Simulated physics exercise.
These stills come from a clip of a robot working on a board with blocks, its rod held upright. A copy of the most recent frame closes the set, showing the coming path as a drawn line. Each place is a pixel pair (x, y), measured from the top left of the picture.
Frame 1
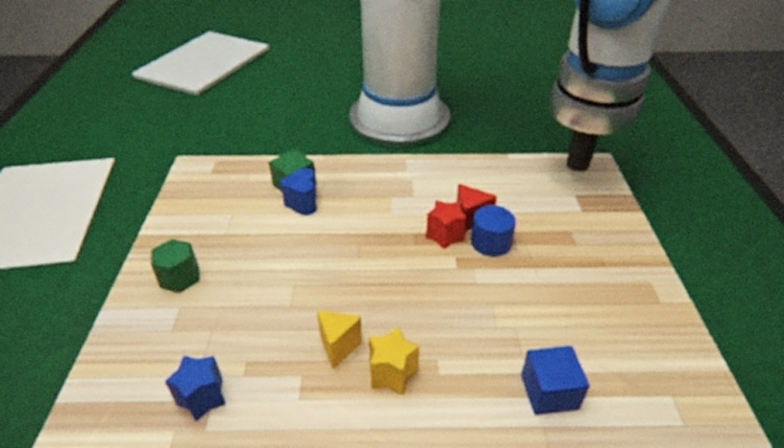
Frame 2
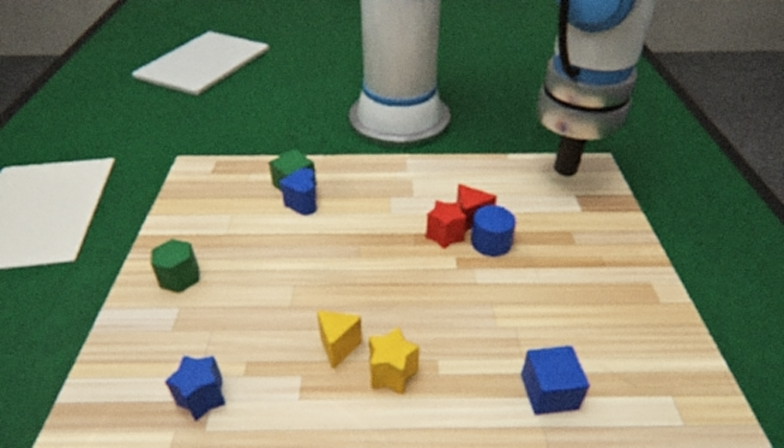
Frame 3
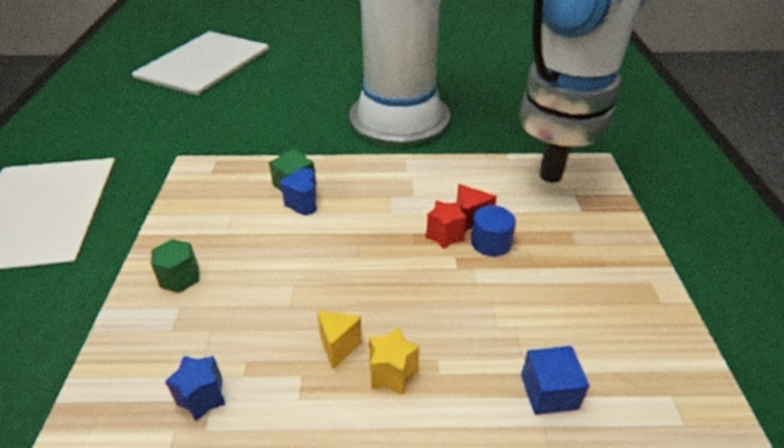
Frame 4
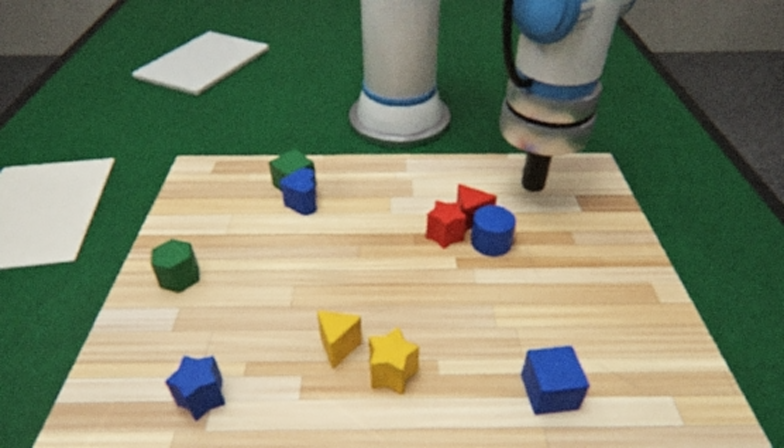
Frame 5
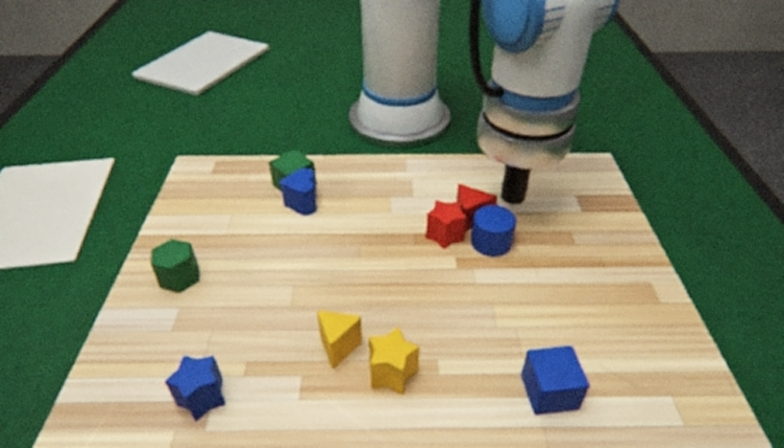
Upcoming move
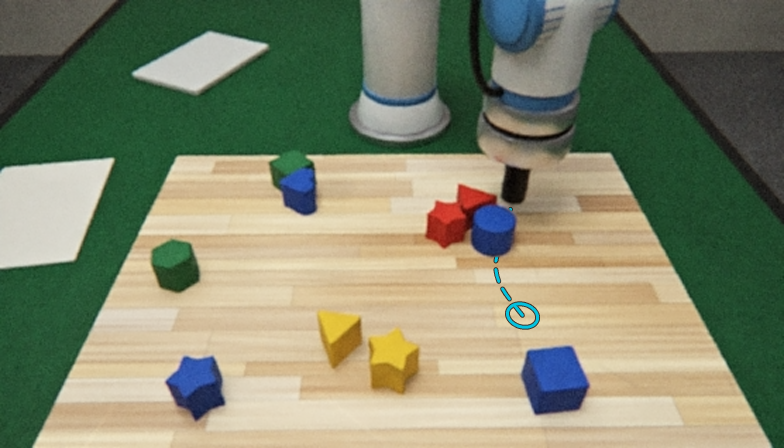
The robot arm moves left and slightly nearer above the board, while the blocks stay still.
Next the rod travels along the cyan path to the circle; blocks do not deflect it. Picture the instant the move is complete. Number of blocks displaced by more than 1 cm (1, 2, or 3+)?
The number of blocks that move over 1 cm is one.
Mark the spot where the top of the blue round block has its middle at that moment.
In the picture, it is at (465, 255).
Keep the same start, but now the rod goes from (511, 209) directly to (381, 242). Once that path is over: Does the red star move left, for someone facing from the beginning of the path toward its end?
I expect so.
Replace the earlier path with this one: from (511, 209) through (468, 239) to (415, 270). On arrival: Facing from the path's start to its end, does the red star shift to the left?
In short: No.
The line goes from (511, 209) over (501, 240) and (497, 275) to (522, 315).
The first path, step by step. One third of the way, rod (504, 228); blue round block (485, 232).
Two thirds of the way, rod (499, 264); blue round block (465, 254).
At the end, rod (525, 304); red triangular piece unmoved; blue round block (465, 255).
